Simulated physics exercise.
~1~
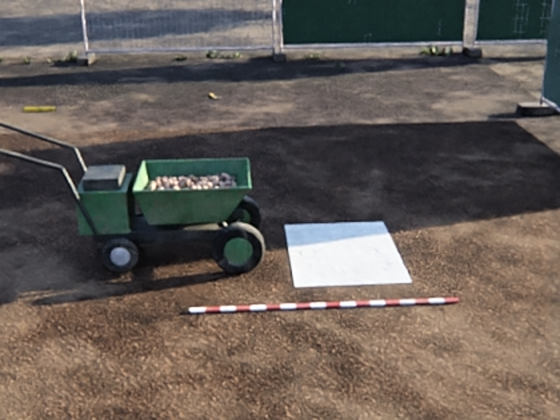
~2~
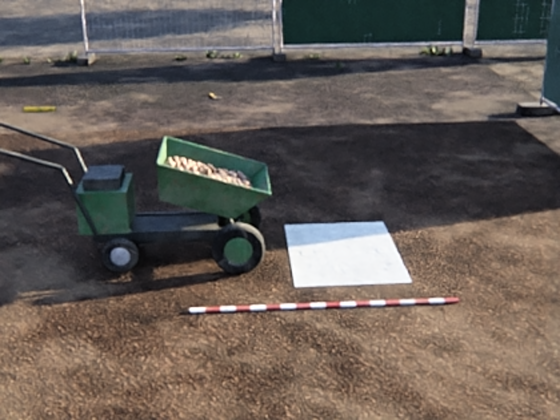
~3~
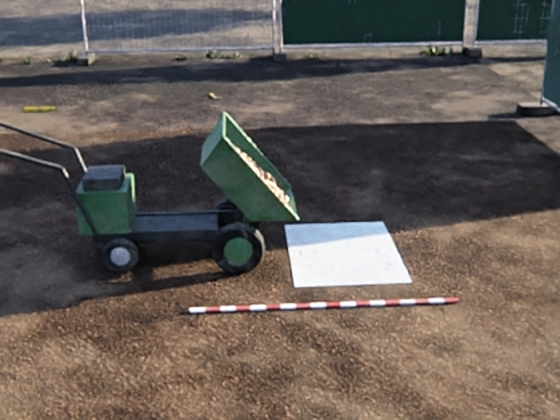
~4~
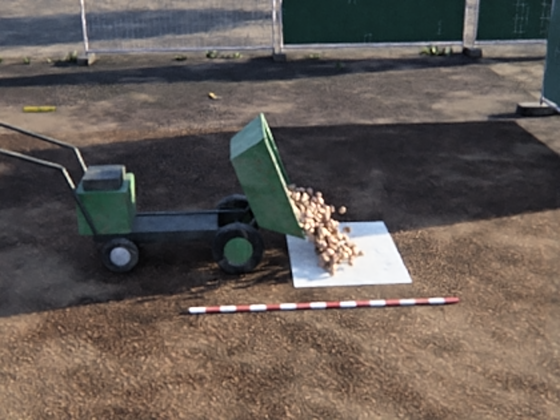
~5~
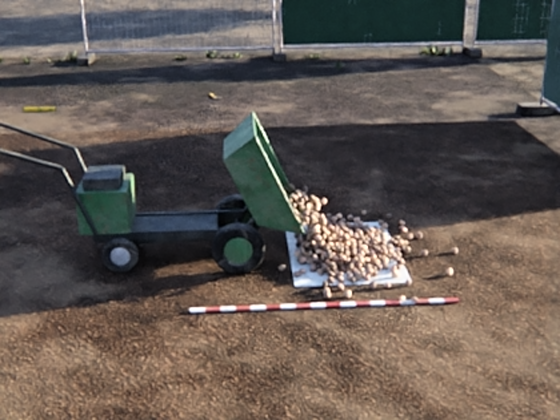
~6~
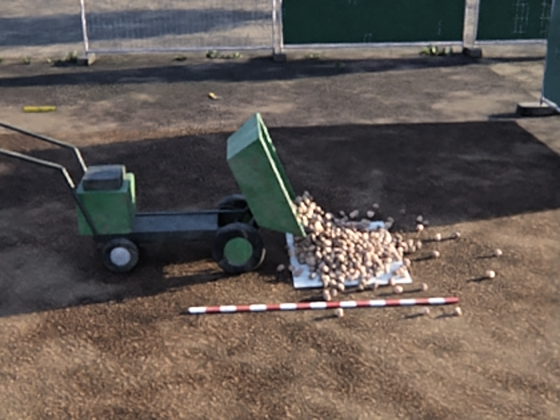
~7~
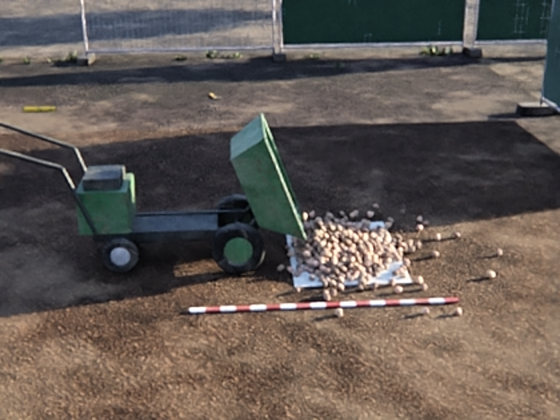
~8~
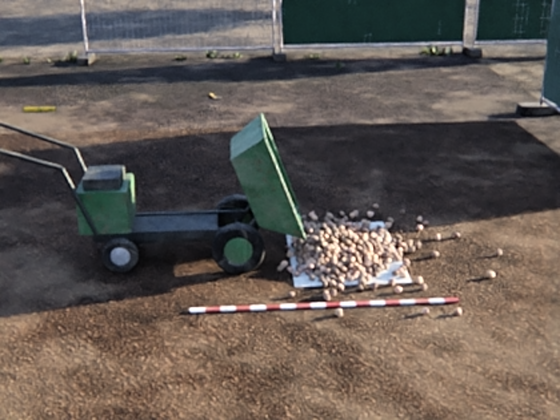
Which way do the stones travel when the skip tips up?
The stones move to the right, sliding out of the skip towards the white sheet.
